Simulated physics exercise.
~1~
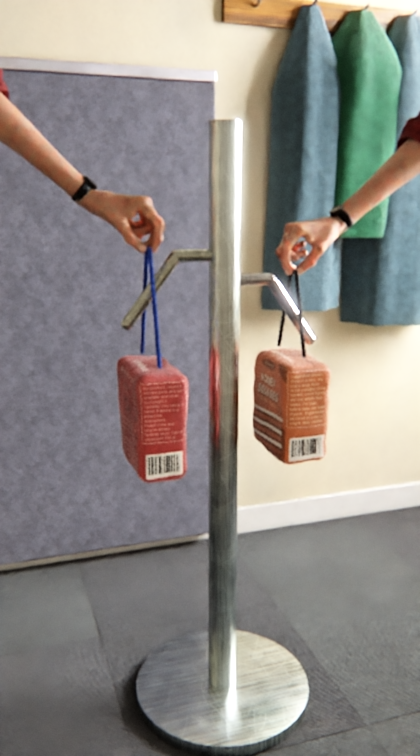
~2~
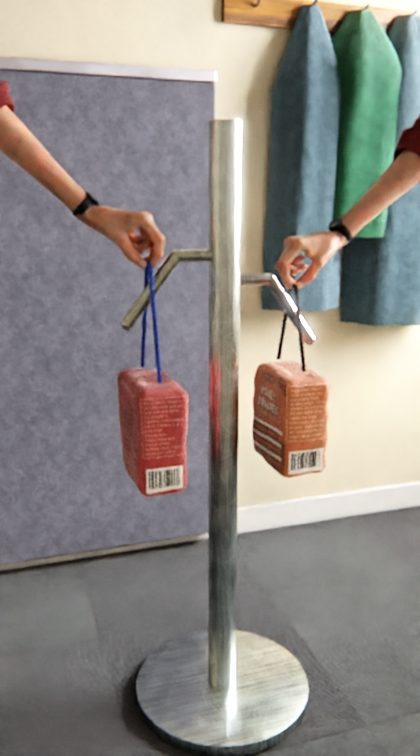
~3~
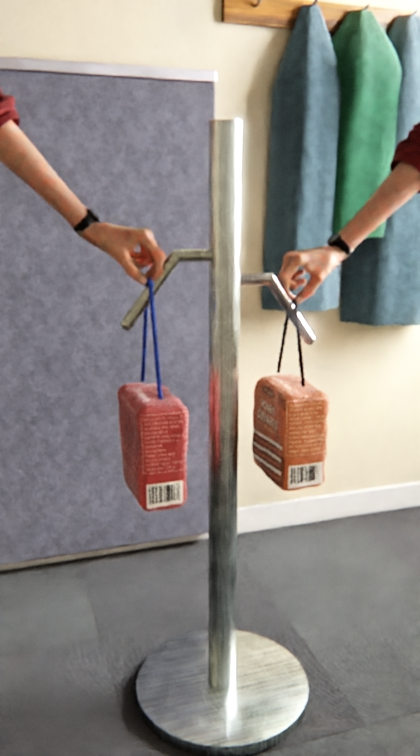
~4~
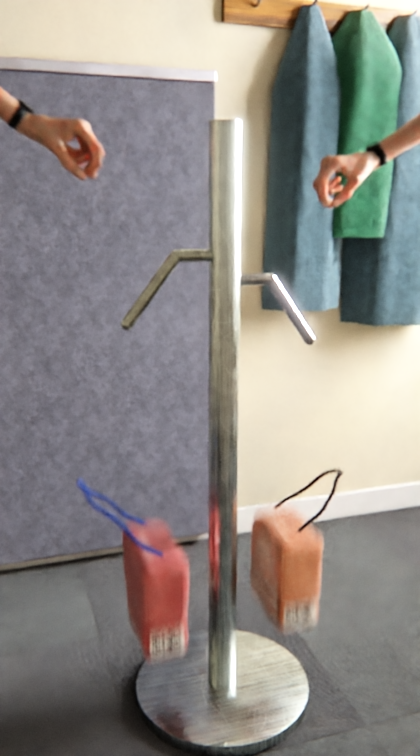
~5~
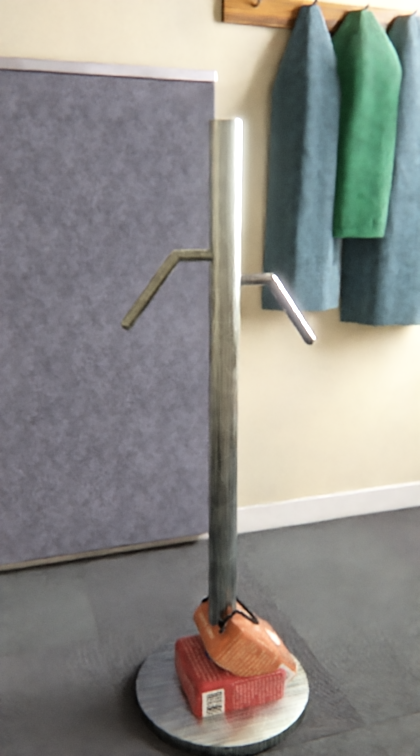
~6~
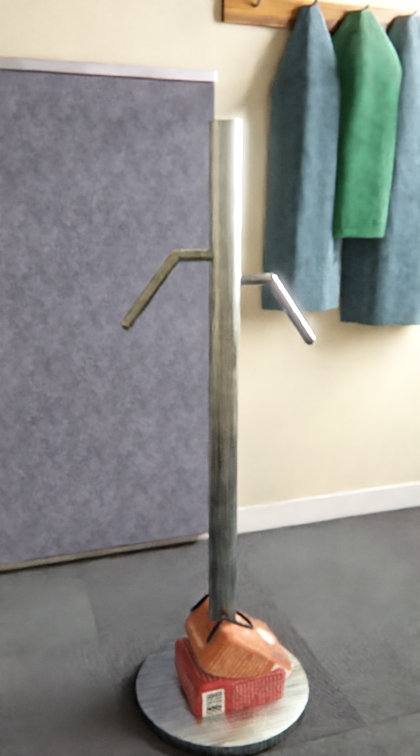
Two box-like sacks, red on a blue loop at the left and orange on a black loop at the right, are lowered by two hands beside the downward-bent pegs of a metal post. A still view from the front takes in a grey floor, a blue-grey panel and blue and green garments on a rail behind. The hands lower the sacks a little, then let go and draw back. Both sacks fall past the bare pegs, their loops trailing above. They end piled on the round base, the red one on its side and the orange one leaning on top.
